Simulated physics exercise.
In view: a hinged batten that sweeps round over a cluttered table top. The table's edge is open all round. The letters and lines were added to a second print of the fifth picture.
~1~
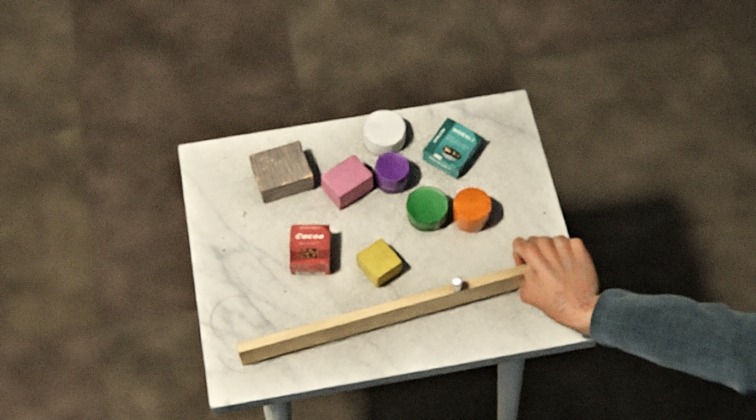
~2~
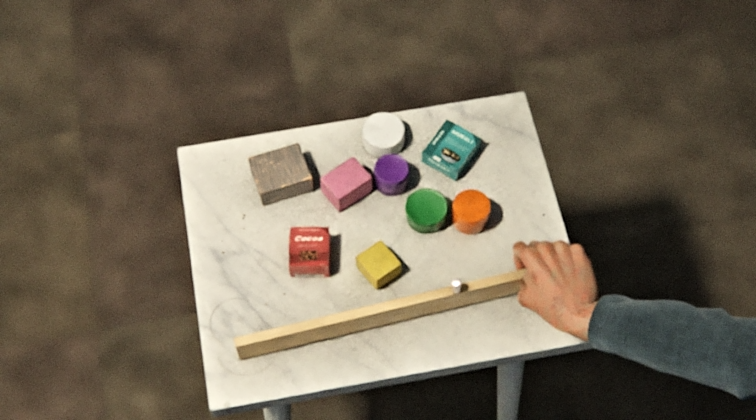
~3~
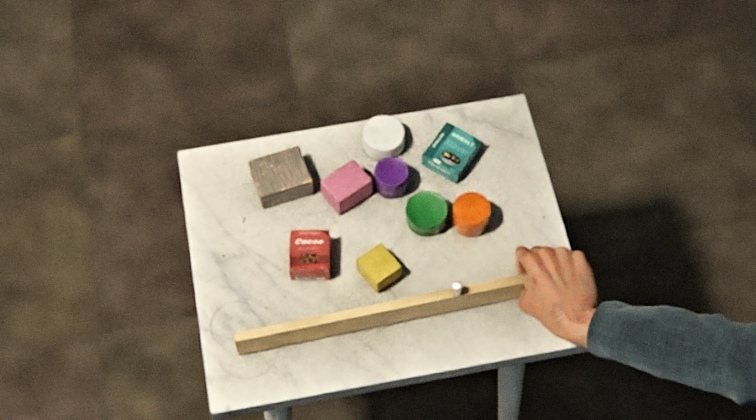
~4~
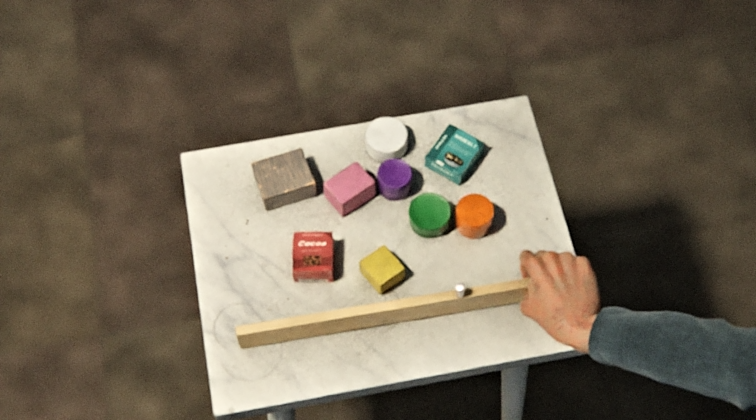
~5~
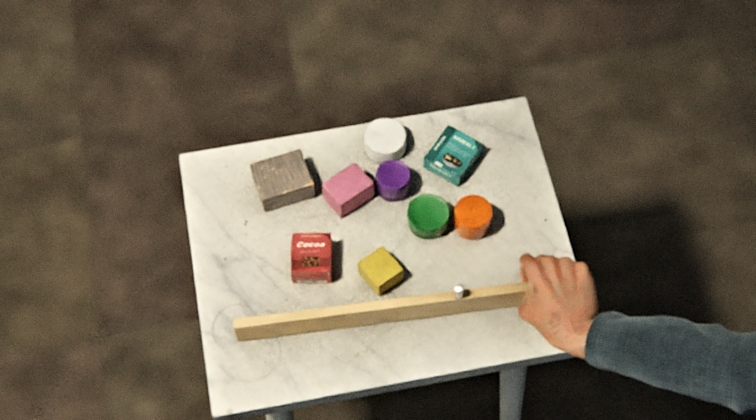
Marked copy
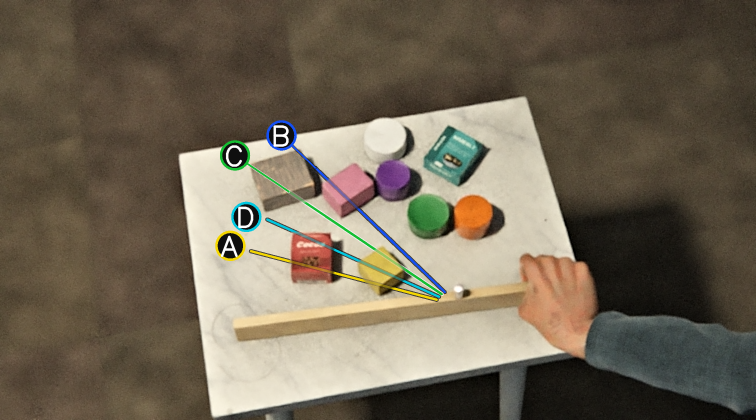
A pale wooden batten lies across the near part of a white marbled table top, seen from high above, with a blue-sleeved hand at its right end. Beyond it sit a red cocoa box and yellow block, green and orange pots, pink block and purple jar, with grey block, white tin and turquoise box farther back. The batten's left end swings slightly up towards the still objects, while the view drifts faintly.
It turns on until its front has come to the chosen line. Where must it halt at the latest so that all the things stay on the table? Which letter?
It can go as far as B.
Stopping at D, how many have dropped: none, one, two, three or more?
By then, none.
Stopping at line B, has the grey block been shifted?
By then, yes.
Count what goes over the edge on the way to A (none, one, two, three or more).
In all, none.
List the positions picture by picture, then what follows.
In the first frame, yellow block (379, 263); turquoise box (452, 148); orange pot (472, 210).
In the second frame, arm (342, 316); pink block (347, 184).
In the third frame, arm (341, 315); purple jar (392, 178).
In the fourth frame, arm (344, 313); white tin (387, 140).
In the fifth frame, arm (342, 310); yellow block (381, 270); turquoise box (453, 155); orange pot (473, 217).
On the marked copy, A at (343, 275); B at (379, 228); C at (363, 242); D at (352, 258).
With B. Early on, arm (344, 272); yellow block (381, 264); red packet (316, 250).
Further on, arm (361, 237); grey block (283, 174); pink block (357, 169).
At the end, arm (378, 219); white tin (405, 117); grey block (288, 152); nothing has fallen.
As for the rest, A is safe but short; C is safe but short; D is safe but short.
